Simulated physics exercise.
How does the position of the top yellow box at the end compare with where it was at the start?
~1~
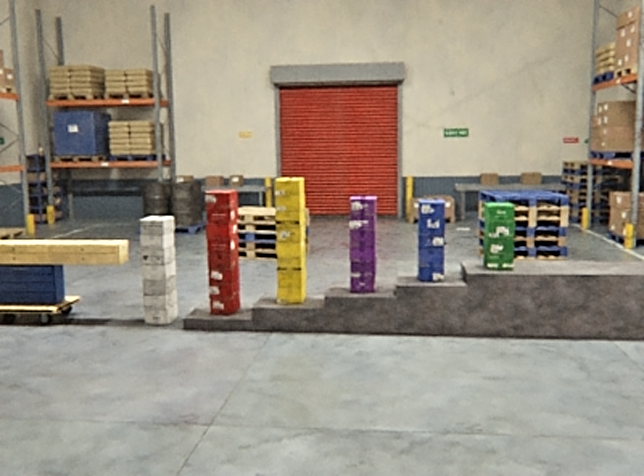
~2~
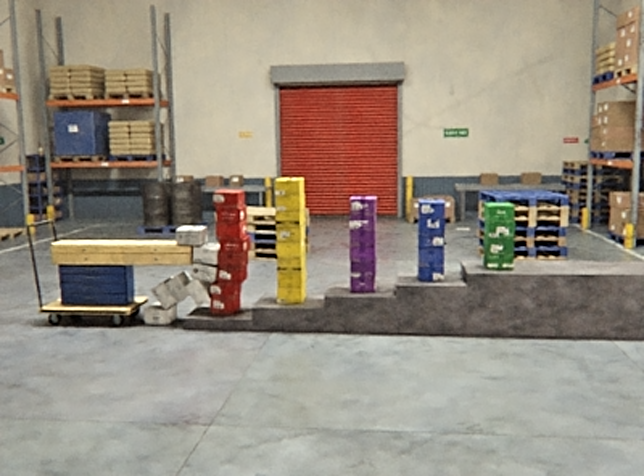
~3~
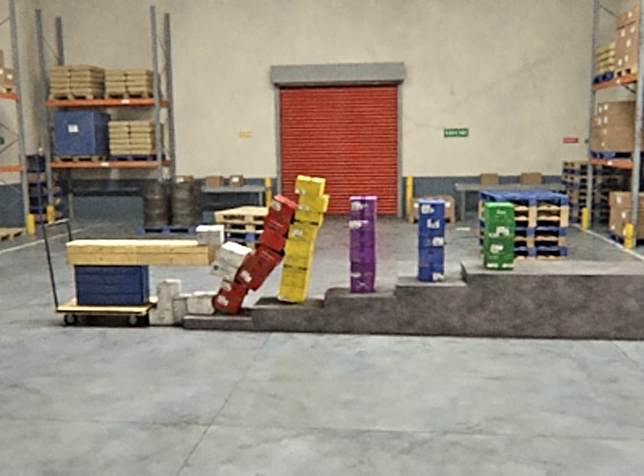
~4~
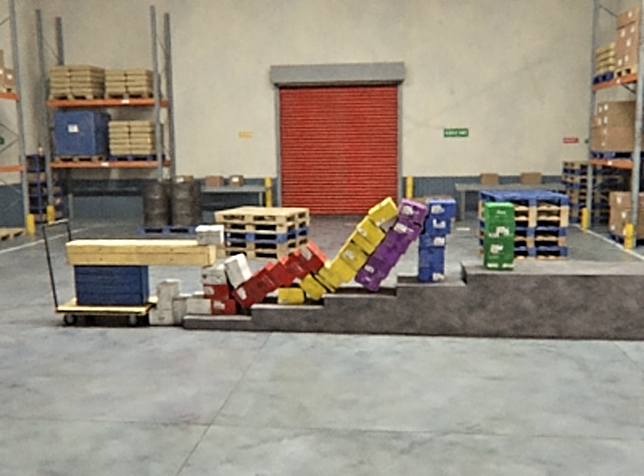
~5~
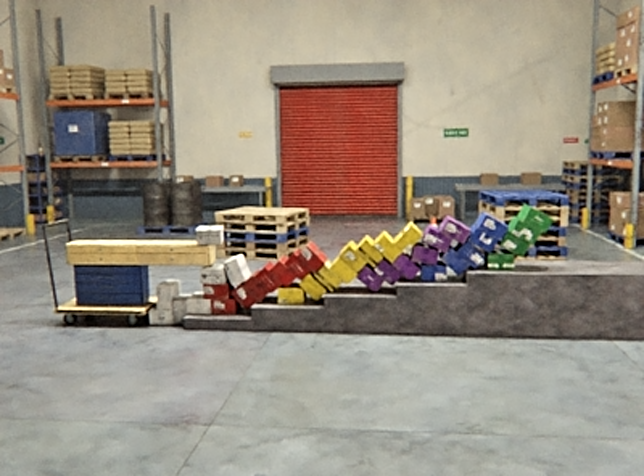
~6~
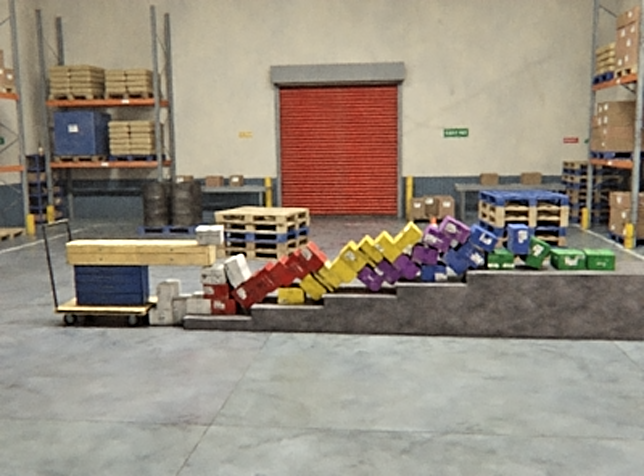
At the start it sits upright at the top of the tall yellow stack. By the end it lies tilted, lower down and further to the right, leaning over beside the purple boxes.
